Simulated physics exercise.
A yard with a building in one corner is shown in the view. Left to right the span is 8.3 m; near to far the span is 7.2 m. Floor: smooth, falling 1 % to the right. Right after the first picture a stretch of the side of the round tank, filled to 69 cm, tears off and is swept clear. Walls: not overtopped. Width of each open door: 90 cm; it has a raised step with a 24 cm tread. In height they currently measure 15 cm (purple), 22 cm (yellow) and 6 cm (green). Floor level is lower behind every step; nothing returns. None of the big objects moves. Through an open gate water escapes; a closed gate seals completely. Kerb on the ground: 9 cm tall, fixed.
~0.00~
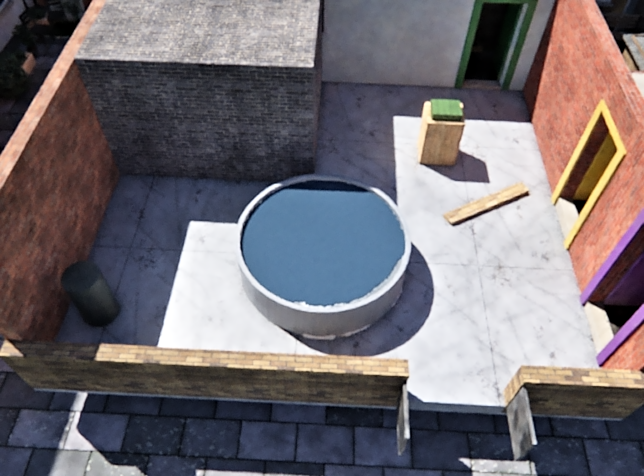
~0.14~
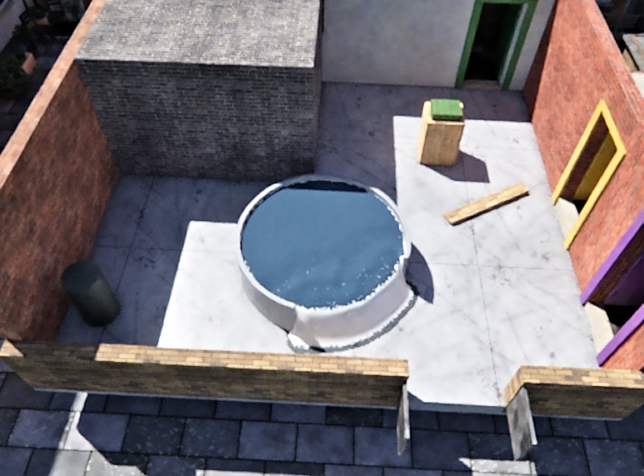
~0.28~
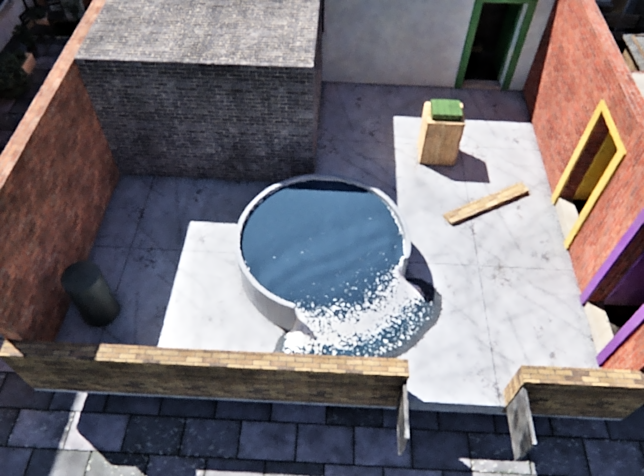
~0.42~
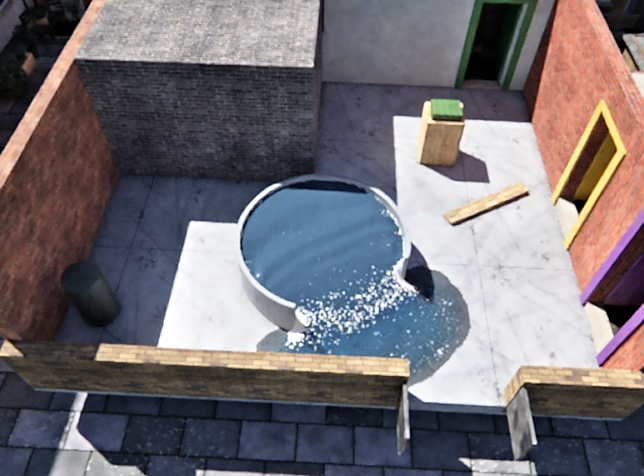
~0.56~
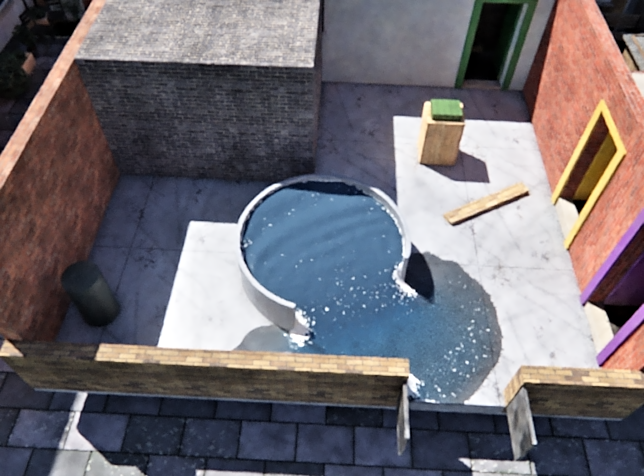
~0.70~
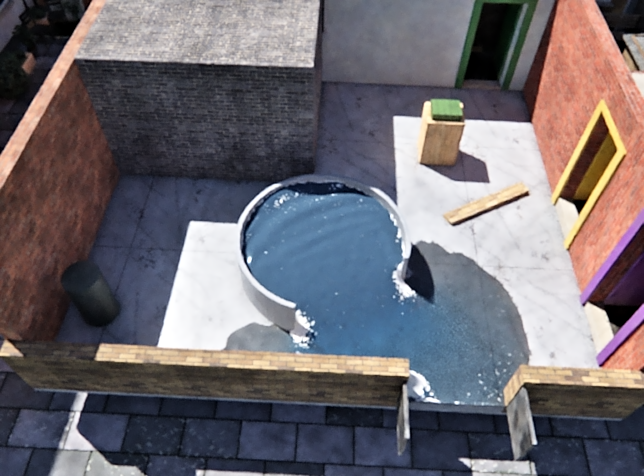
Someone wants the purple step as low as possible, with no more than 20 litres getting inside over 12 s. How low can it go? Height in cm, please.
Around 29 cm would do.
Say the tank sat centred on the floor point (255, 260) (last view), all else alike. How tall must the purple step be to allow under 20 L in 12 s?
Roughly 29 centimetres.
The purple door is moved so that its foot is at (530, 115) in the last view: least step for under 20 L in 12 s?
8.0 cm.
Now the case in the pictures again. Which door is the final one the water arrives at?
Answer: The green door.
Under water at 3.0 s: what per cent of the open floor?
Close to 45 per cent is wet.
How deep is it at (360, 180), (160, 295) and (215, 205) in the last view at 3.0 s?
Taking the spots in order: About 0, 4 and 0 centimetres.
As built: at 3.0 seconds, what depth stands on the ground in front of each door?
Door by door in cm - purple 30, yellow 8, green 0.
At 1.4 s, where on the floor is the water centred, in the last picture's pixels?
(347, 294), roughly.
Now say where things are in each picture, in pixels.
Still water, 69 cm deep, in the round tank at (323, 239); the purple door at (619, 297) is dry, in the first picture.
The gap is at (362, 316), the front 0.3 m out at (296, 348); the back of the round tank holds 69 cm, in the second picture.
Water pours out at (362, 319) and has run 0.7 m, to a hidden place; about 10 cm deep outside, 69 cm at the back, in the third picture.
The gap is at (362, 320), the front 1.2 m out at (459, 336); the back of the round tank holds 69 cm, in the fourth picture.
Water pours out at (362, 320) and has run 1.8 m, to (490, 362); about 8 cm deep outside, 69 cm at the back, in the fifth picture.
The gap is at (362, 320), the front 2.3 m out at a hidden place; the back of the round tank holds 65 cm; 1.2 m in a straight line remain to the purple door at (619, 297), in the sixth picture.
After 1.4 s water covers 25 % of the floor, deepest (54 cm) near (363, 382); 4 cm at the purple door, 0 litres in over its 15 cm step.
After 3.0 s water covers 45 % of the floor, deepest (38 cm) near (609, 395); 30 cm at the purple door, 65 litres in over its 15 cm step.
After 12.0 s water covers 100 % of the floor, deepest (13 cm) near (533, 127); 9 cm at the purple door, 172 litres in over its 15 cm step.
At the purple door as built, the water arrived by 1.2 s and peaked near 31 cm at 2.6 s.
With a step of 27 cm, 28 litres would have come in within the 12 s; with 31.5 cm, 12 litres. So under 20 litres takes about 29 cm.
